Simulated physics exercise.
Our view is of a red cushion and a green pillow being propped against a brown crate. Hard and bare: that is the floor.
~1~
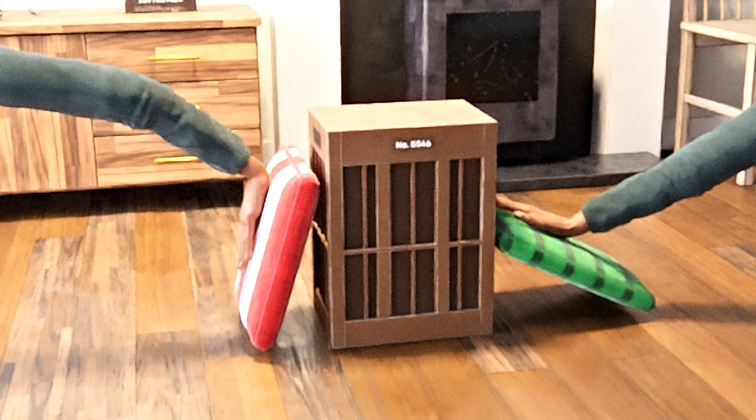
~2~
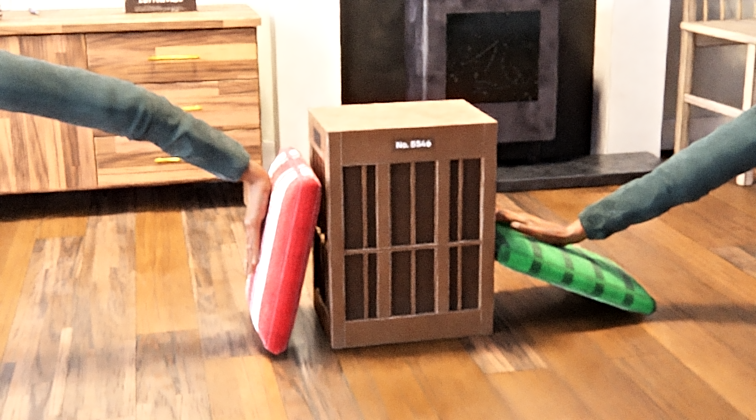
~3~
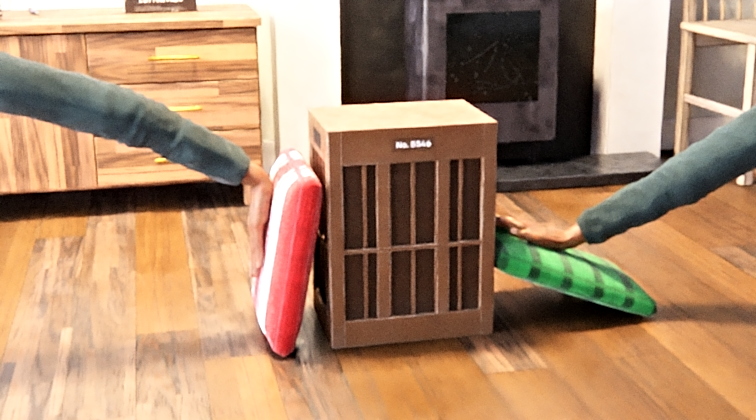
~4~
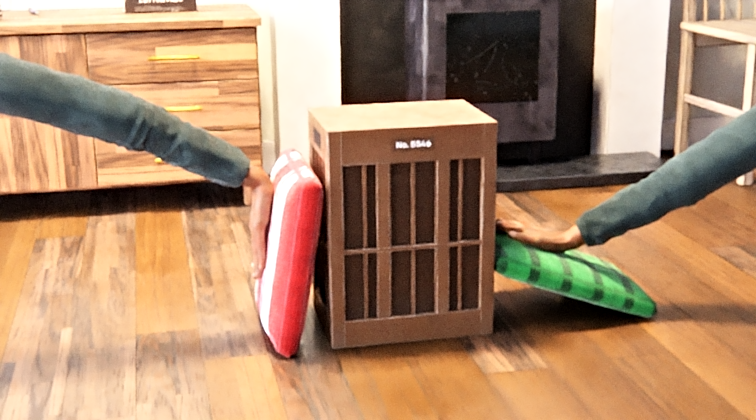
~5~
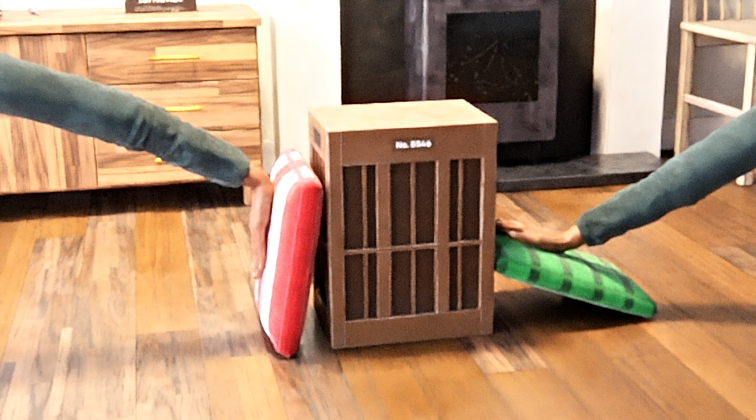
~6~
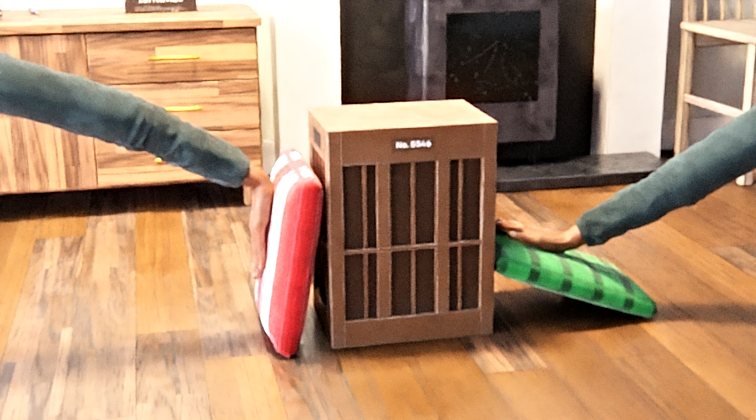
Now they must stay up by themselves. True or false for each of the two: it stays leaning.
Red cushion - true; green pillow - false.
Then, 0.24 s past the final frame, cushion still up near (289, 249); pillow flat on the floor near (562, 290).
When it is over, cushion still up near (289, 249); pillow flat on the floor near (562, 291). The red cushion holds its lean and the green pillow slides down flat.
